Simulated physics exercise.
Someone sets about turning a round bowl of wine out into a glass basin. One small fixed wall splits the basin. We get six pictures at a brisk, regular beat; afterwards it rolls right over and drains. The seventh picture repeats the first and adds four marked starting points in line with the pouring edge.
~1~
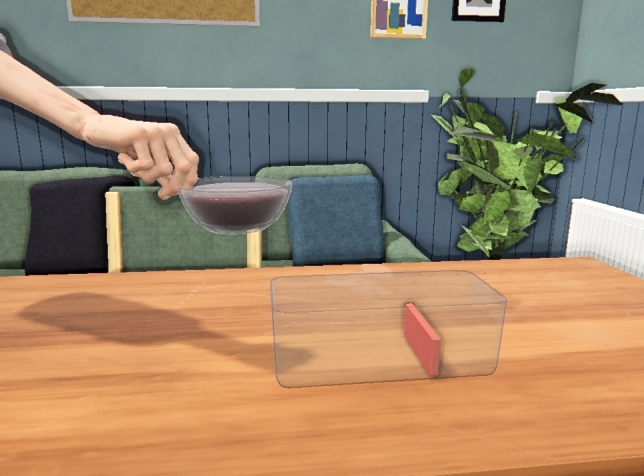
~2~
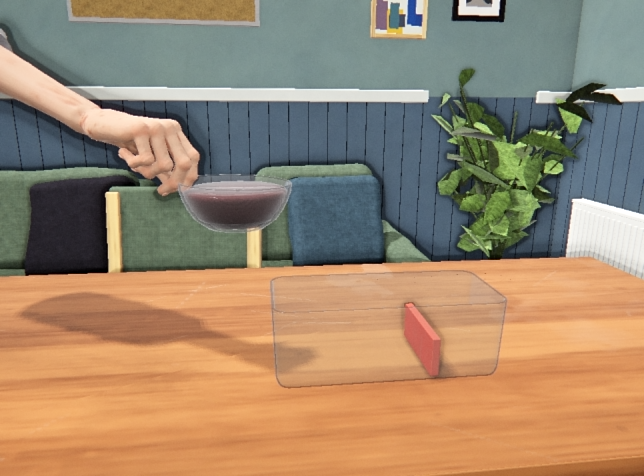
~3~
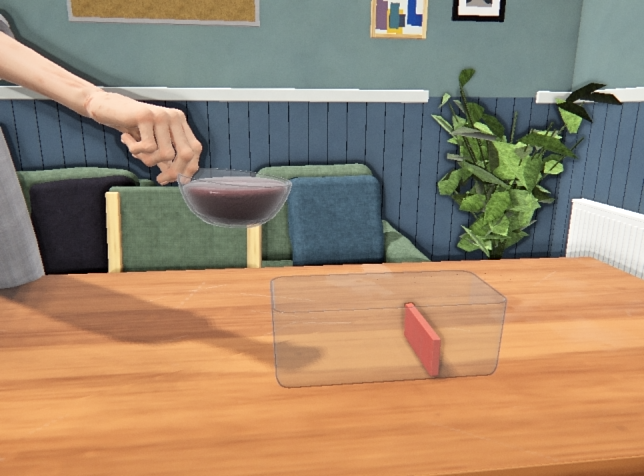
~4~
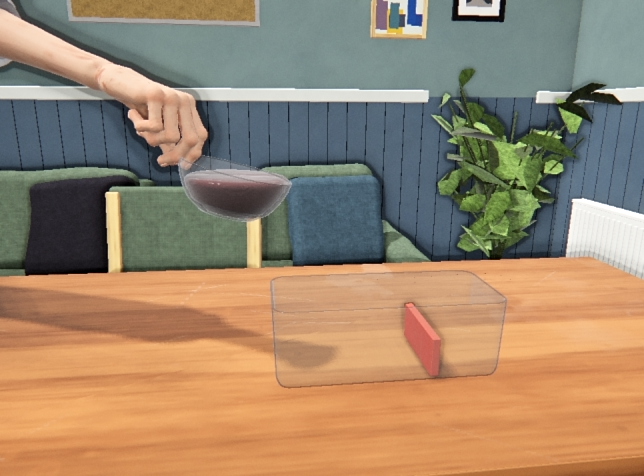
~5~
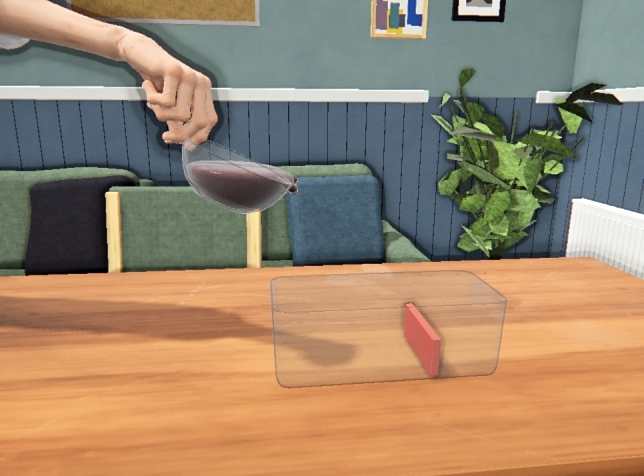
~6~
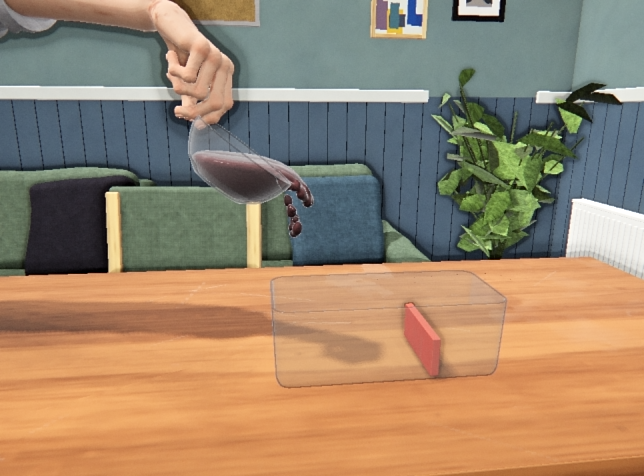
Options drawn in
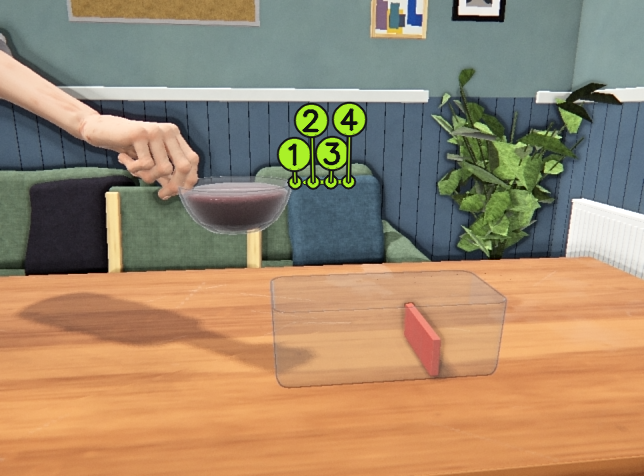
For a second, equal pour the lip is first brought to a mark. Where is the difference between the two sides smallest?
4 is best.
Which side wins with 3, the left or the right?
The left side.
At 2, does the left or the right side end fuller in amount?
The left side.
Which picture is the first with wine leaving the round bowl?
Picture 4.
In lime, 1 at (295, 182); 2 at (313, 182); 3 at (330, 182); 4 at (348, 181).
Choosing 1, about 92 % ends left of the wall and 6 % right of it.
Choosing 2, about 93 % ends left of the wall and 3 % right of it; 3 % is lost outside.
Choosing 3, about 82 % ends left of the wall and 16 % right of it.
Choosing 4, about 44 % ends left of the wall and 53 % right of it.
